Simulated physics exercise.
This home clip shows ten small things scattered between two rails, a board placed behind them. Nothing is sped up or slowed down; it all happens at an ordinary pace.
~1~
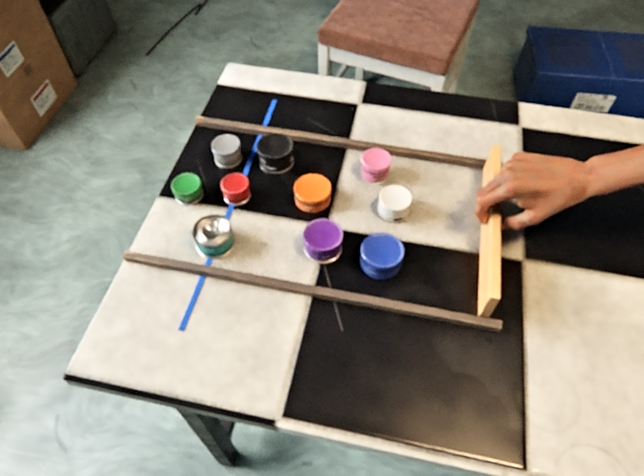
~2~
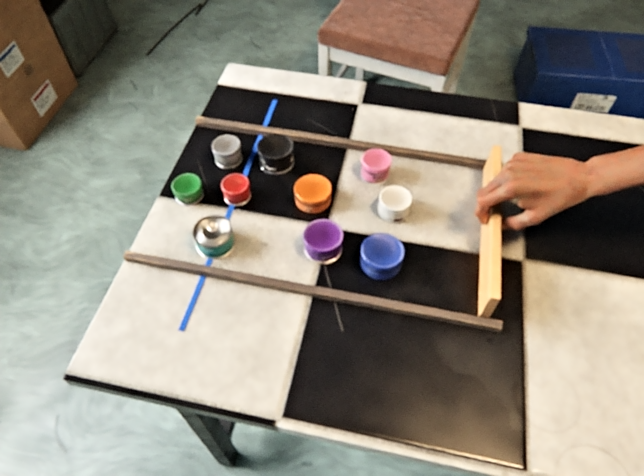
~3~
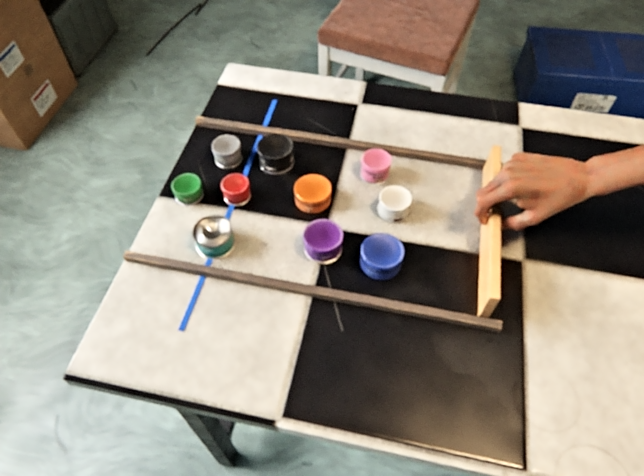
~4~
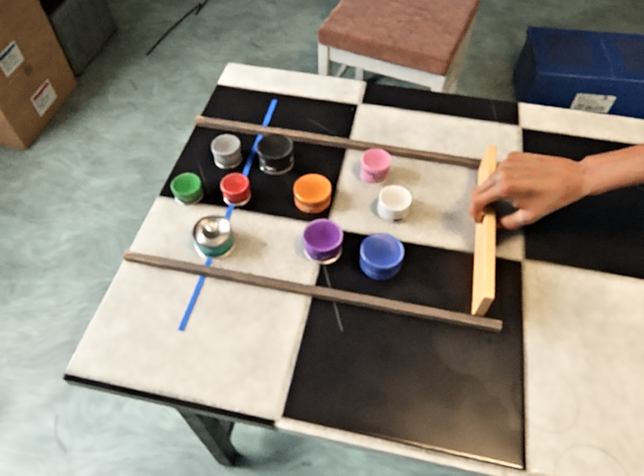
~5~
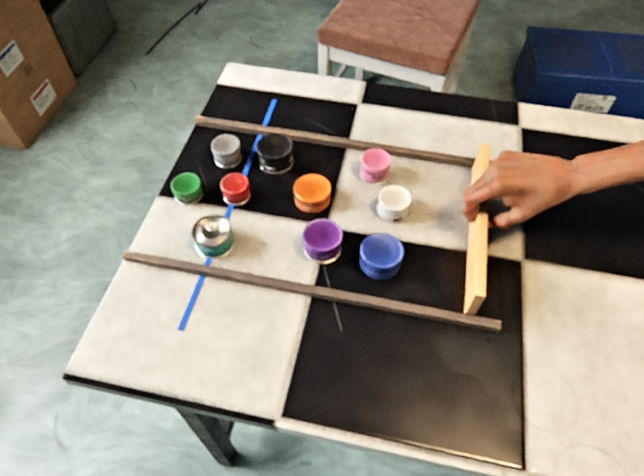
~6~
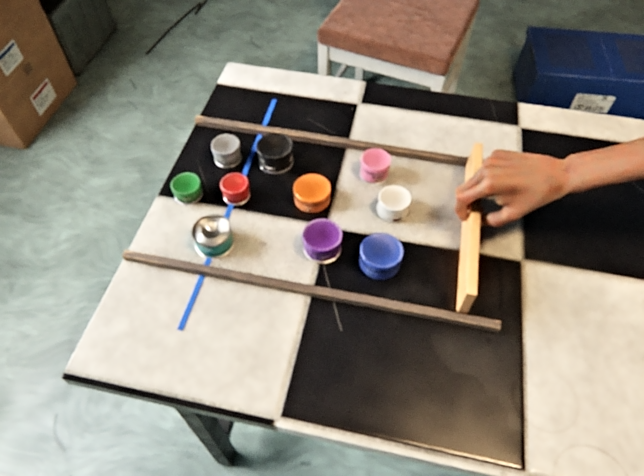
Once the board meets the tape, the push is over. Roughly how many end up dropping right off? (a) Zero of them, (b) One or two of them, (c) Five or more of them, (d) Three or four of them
(b) One or two of them.
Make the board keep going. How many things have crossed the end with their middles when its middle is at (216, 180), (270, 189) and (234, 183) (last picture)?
3, 0, 2.
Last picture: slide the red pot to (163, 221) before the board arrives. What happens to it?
Outcome - red pot: On.
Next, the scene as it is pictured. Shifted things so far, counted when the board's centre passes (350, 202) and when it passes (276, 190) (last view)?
First 5, then 10.
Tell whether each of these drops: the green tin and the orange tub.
The green tin goes down while the orange tub remains in place.
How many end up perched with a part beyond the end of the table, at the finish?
That adds up to 2.
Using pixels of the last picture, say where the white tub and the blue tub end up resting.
The white tub at (227, 171), the blue tub at (200, 222).
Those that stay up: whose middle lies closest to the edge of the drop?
It's the grey tin.
Early on, none off yet; green tin at rest near (187, 189); grey tin at rest near (227, 151); turquoise pot at rest near (213, 236).
A while later, none off yet; green tin at rest near (187, 189); grey tin at rest near (227, 151); turquoise pot moving near (209, 237).
Finally, the number that fall off is one or two; lost, green tin.
